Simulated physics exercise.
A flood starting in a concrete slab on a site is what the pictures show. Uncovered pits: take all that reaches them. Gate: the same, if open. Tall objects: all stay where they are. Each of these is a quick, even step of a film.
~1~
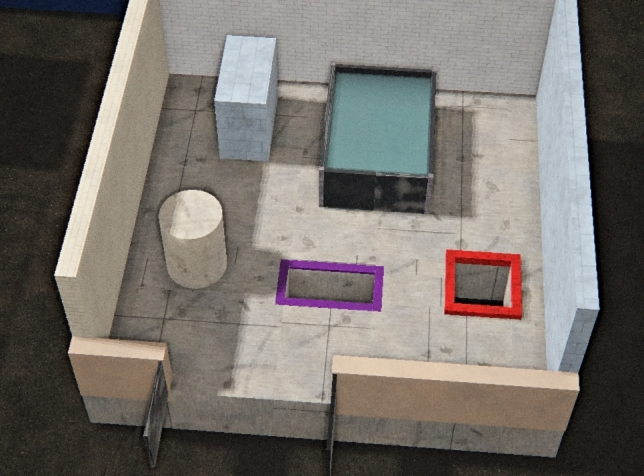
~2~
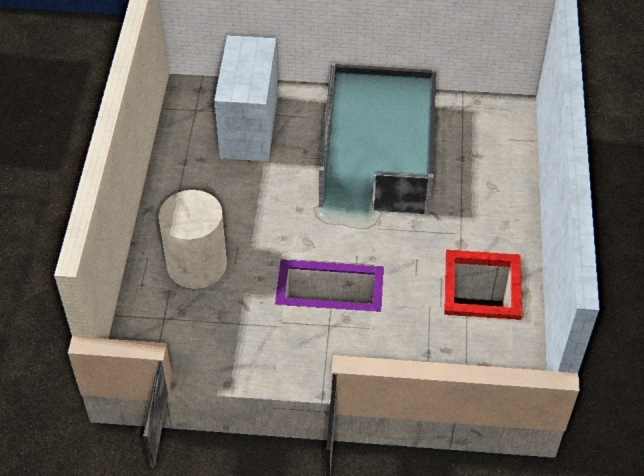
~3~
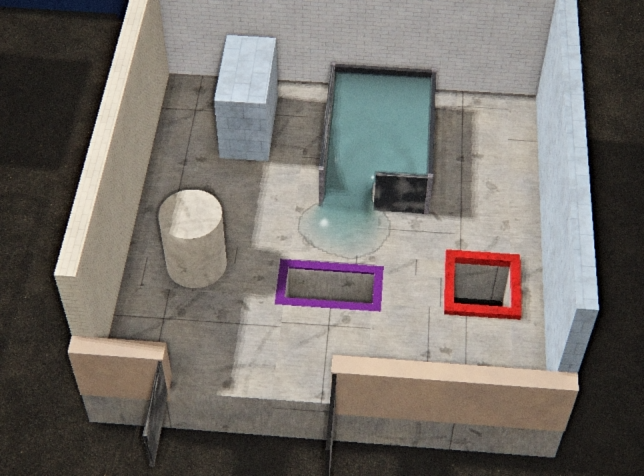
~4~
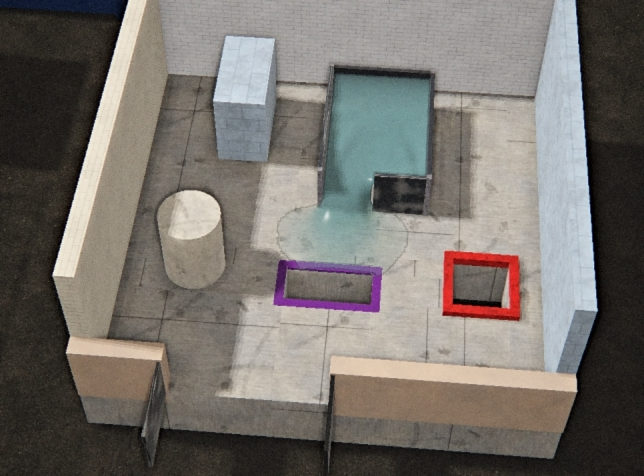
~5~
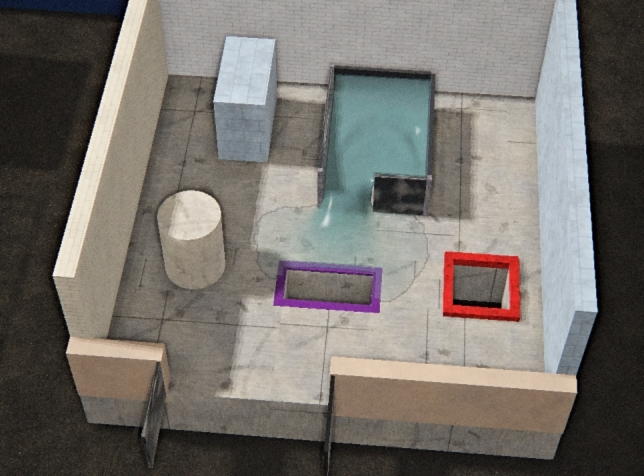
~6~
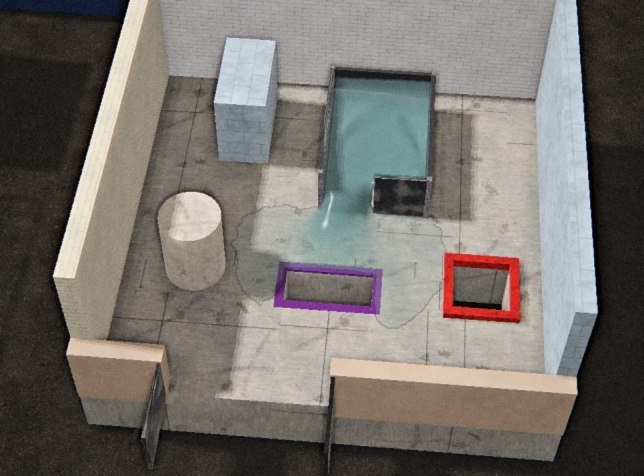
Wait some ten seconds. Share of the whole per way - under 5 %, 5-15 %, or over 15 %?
Gate 5-15 %, purple pit over 15 %, red pit under 5 %.
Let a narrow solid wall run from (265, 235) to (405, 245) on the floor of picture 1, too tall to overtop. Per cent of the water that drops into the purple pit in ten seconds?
Purple: 2 %.
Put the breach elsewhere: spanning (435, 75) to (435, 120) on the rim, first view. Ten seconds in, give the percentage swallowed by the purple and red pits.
In percent: Purple 14, red 14.
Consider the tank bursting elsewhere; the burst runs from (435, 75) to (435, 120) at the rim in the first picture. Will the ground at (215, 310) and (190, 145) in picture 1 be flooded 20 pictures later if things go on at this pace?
The first would be still unwetted and the second still unwetted.
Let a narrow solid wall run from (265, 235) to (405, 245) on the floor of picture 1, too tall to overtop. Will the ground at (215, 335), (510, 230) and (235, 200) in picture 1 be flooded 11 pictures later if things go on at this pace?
In order: Dry; wet; wet.
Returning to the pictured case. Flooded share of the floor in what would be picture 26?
Some 35 per cent.
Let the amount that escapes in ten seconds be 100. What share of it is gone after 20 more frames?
I make it 60 per cent.
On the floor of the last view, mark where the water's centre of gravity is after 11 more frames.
I reckon somewhere around (359, 195).
A moment on, water covers 20 % of the floor; the gate 0 %, the purple pit 14 %, the red pit 0 %.
Next, water covers 25 % of the floor; the gate 0 %, the purple pit 24 %, the red pit 0 %.
Then, water covers 35 % of the floor; the gate 2 %, the purple pit 34 %, the red pit 0 %.
Later, water covers 50 % of the floor; the gate 4 %, the purple pit 46 %, the red pit 0 %.
In the end, water covers 60 % of the floor; the gate 7 %, the purple pit 55 %, the red pit 0 %.
